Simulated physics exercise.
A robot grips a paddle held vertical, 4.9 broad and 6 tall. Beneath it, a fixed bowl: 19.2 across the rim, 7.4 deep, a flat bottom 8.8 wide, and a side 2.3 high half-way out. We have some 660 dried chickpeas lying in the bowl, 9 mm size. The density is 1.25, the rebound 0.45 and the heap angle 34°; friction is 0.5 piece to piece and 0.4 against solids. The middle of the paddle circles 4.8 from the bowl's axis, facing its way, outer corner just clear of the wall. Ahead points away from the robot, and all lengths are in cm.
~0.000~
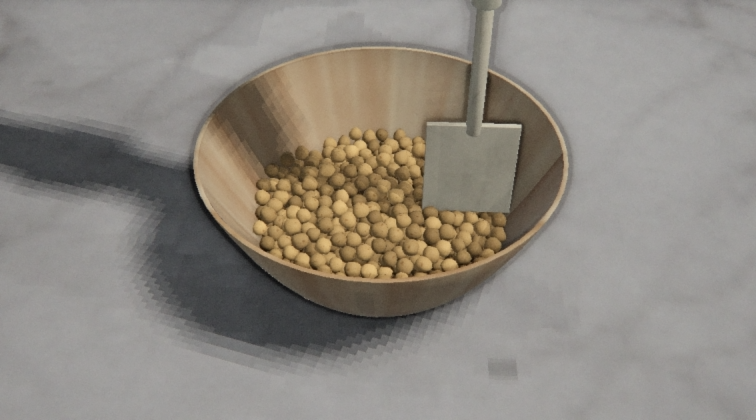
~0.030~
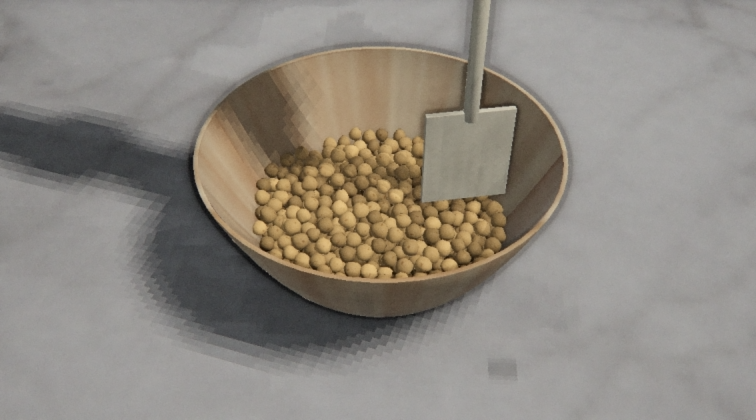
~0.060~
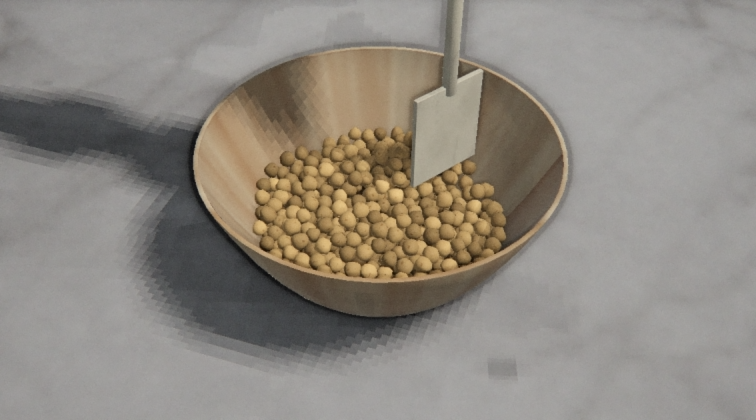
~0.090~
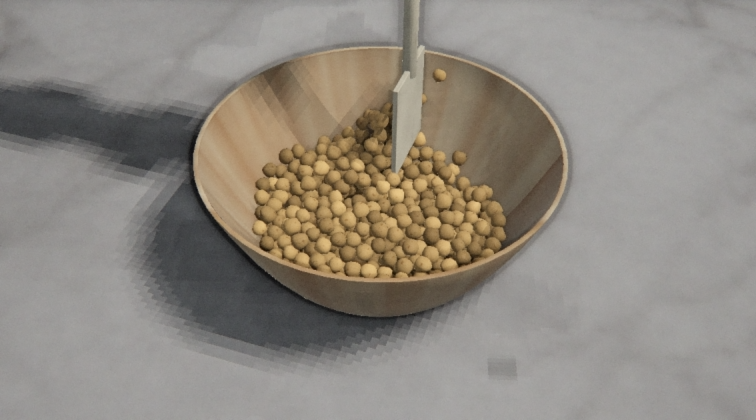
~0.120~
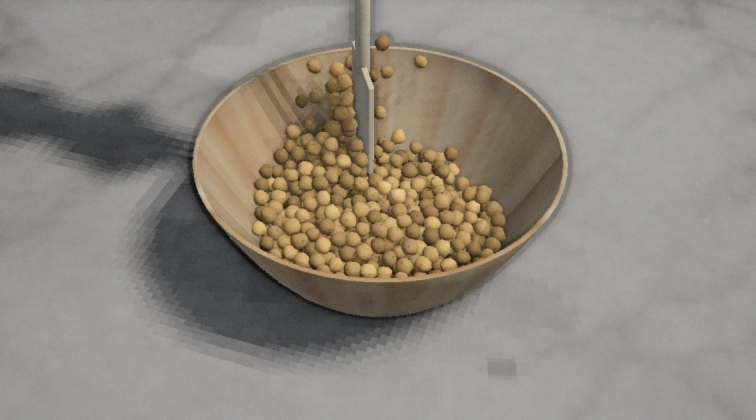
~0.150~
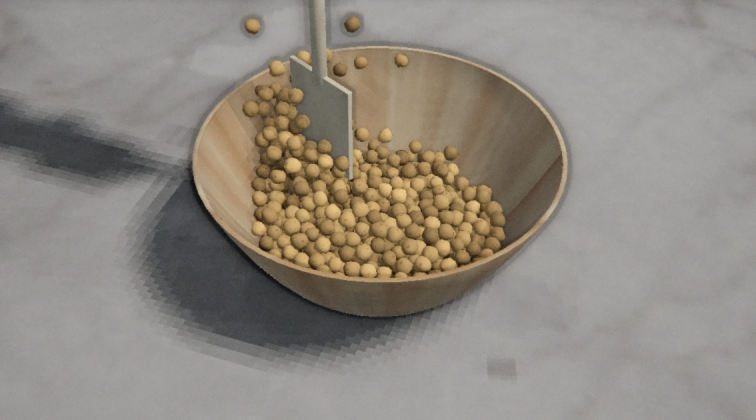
In a wooden bowl on a grey stone-like surface, a flat pale paddle on a long handle stands at the right side of a heap of chickpeas. It sweeps leftward around the back of the bowl, turning edge-on, then broadening again at the left as chickpeas pile up and scatter above the rim.
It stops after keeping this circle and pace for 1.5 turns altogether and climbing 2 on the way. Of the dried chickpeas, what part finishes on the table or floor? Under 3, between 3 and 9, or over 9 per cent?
Between 3 and 9 per cent.
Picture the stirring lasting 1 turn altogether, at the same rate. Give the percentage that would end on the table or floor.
Roughly 0 per cent.
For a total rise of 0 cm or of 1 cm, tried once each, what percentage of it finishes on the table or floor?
That gives about 20 per cent and 10 per cent, in order.
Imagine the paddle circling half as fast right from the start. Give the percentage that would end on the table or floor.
About 0 percent, I'd say.
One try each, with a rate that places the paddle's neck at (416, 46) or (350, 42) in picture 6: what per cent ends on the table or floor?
So, roughly 0 percent the first time and 5 percent the second.
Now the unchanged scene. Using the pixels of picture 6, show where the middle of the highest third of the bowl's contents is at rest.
I'd put it at about (379, 230).
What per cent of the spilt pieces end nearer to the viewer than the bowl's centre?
Close to 80 percent, I reckon.
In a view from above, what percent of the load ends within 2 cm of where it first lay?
I'd say something near 85 percent.
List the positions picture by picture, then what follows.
Paddle neck at (476, 101), 0° round; upper third of the load around (379, 206), from x 260 to 500, top at y 135; 664 in the bowl, in the first frame.
Paddle neck at (474, 88), 12° round; upper third of the load around (379, 206), from x 260 to 500, top at y 135, in the second frame.
Paddle neck at (451, 61), 42° round; upper third of the load around (379, 204), from x 260 to 500, top at y 125, in the third frame.
Paddle neck at (410, 44), 73° round; upper third of the load around (371, 202), from x 260 to 500, top at y 75, in the fourth frame.
Paddle neck at (362, 40), 104° round; upper third of the load around (346, 201), from x 260 to 500, top at y 45, in the fifth frame.
Paddle neck at (319, 50), 136° round; upper third of the load around (328, 200), from x 250 to 495, top at y 25; 663 in the bowl, 1 in flight or on the tool, in the sixth frame.
By 0.30 s, 289° round, highest piece 11 above the table; 640 in the bowl, 2 on the table or floor, 22 in flight or on the tool.
By 0.44 s, 82° round, highest piece 8 above the table; 629 in the bowl, 27 on the table or floor, 8 in flight or on the tool.
By 0.72 s, 180° round, highest piece 5 above the table; 629 in the bowl, 35 on the table or floor.
By 1.42 s, 180° round, highest piece 5 above the table; 629 in the bowl, 35 on the table or floor.
Final count, 629 in the bowl, 35 on the table or floor. That is 5 % on the table or floor.
